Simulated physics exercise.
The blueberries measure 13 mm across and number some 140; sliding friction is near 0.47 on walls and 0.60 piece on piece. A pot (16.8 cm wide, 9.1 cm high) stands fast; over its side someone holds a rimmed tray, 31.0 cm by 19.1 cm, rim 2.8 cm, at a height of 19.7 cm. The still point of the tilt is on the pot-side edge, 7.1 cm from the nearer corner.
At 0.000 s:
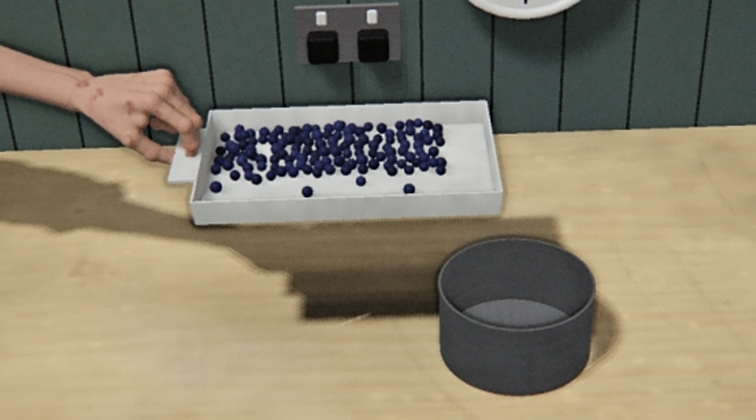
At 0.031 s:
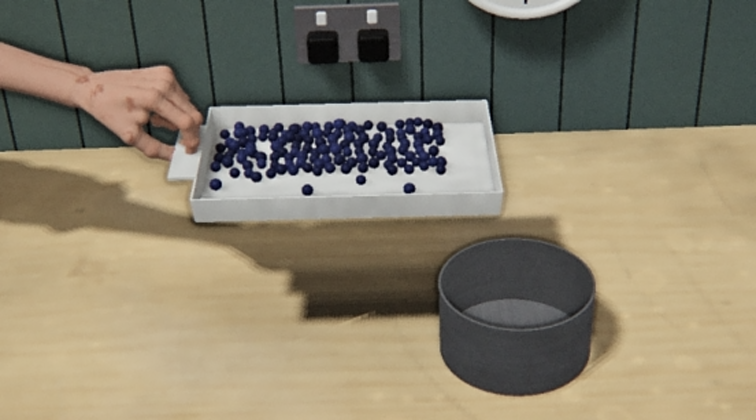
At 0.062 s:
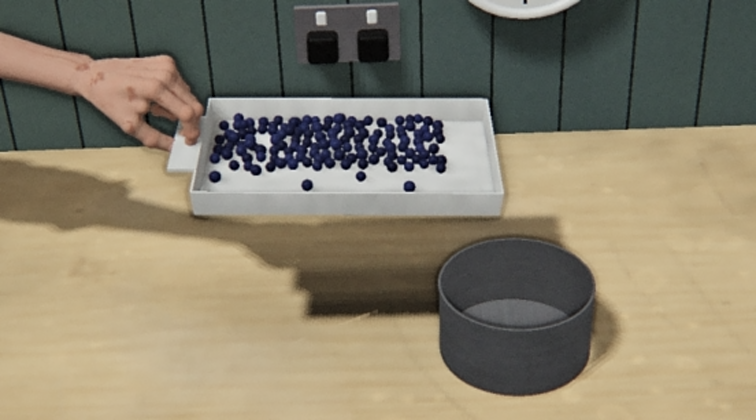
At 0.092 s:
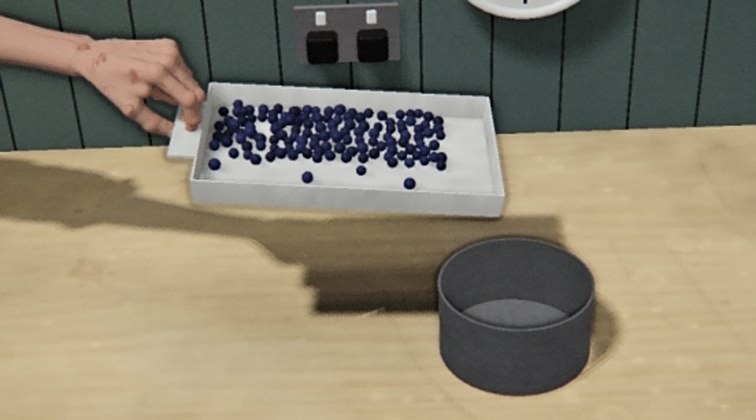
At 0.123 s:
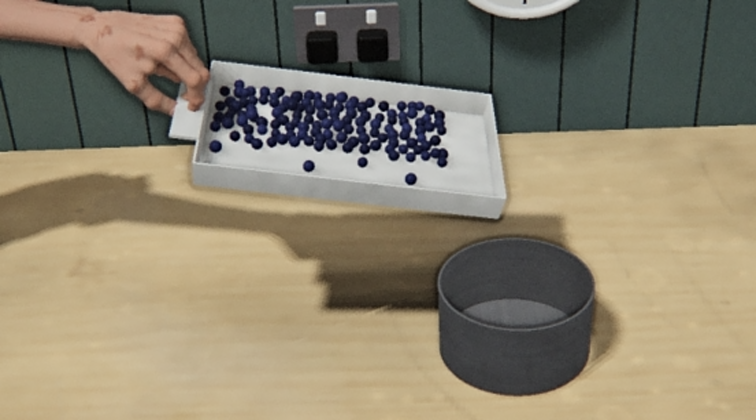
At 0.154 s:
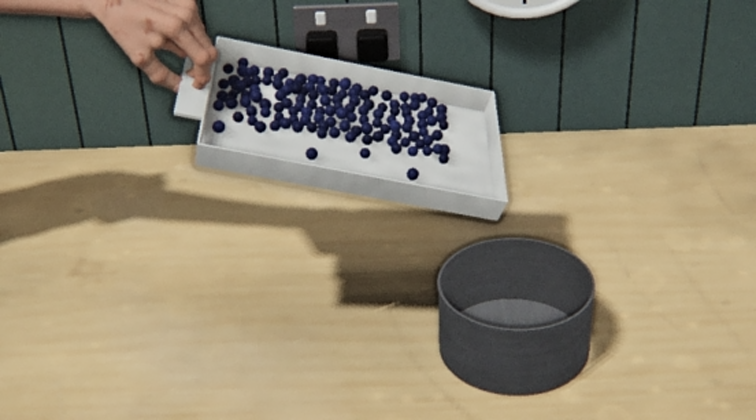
A white tray of blueberries, held by a hand at its left end, sat level at first, then its left side rose steadily, slanting it down to the right above a wooden counter near a dark, empty pot.
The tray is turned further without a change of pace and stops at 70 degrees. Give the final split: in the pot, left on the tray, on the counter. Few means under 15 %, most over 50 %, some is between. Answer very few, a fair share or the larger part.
Pot: A fair share, tray: A fair share, counter: A fair share.
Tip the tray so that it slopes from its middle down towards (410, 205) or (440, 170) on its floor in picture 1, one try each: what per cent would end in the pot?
About 35 and 10 per cent.
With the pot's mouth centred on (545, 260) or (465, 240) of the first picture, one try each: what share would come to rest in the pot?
About 25 and 0 per cent.
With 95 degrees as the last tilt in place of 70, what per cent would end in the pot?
It would be near 65 per cent.
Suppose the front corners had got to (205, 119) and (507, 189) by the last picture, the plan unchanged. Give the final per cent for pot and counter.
Pot 5, counter 65.
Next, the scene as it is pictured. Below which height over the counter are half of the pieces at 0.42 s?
Roughly 32 cm.
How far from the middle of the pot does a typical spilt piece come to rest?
Some 26 cm.
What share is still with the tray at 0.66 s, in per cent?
Roughly 35 per cent.
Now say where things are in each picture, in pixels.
The first picture shows tray tilt 0 degrees, front corners at (193, 201) and (499, 191); middle of the pieces at (326, 152); pot at (517, 282).
The second picture shows tray tilt 1 degrees, front corners at (193, 199) and (500, 191); middle of the pieces at (326, 150).
The third picture shows tray tilt 3 degrees, front corners at (193, 191) and (500, 192); middle of the pieces at (326, 145).
The fourth picture shows tray tilt 6 degrees, front corners at (194, 179) and (501, 194), lowest corner right front; middle of the pieces at (326, 137).
The fifth picture shows tray tilt 11 degrees, front corners at (196, 162) and (503, 197), lowest corner right front; middle of the pieces at (327, 124).
The sixth picture shows tray tilt 17 degrees, front corners at (201, 143) and (505, 200), lowest corner right front; middle of the pieces at (330, 111); pot at (516, 282). The tray's pace is about 180 degrees a second.
After 0.32 s, tilt 46 degrees; the tray holds 100 %, the pot 0 %.
After 0.42 s, tilt 64 degrees; the tray holds 100 %, the pot 0 %.
Then, at 0.66 s, tilt 70 degrees; the tray holds 35 %, the pot 30 %.
By 1.7 s all is still; pot 35 %, tray 30 %, counter 35 %.
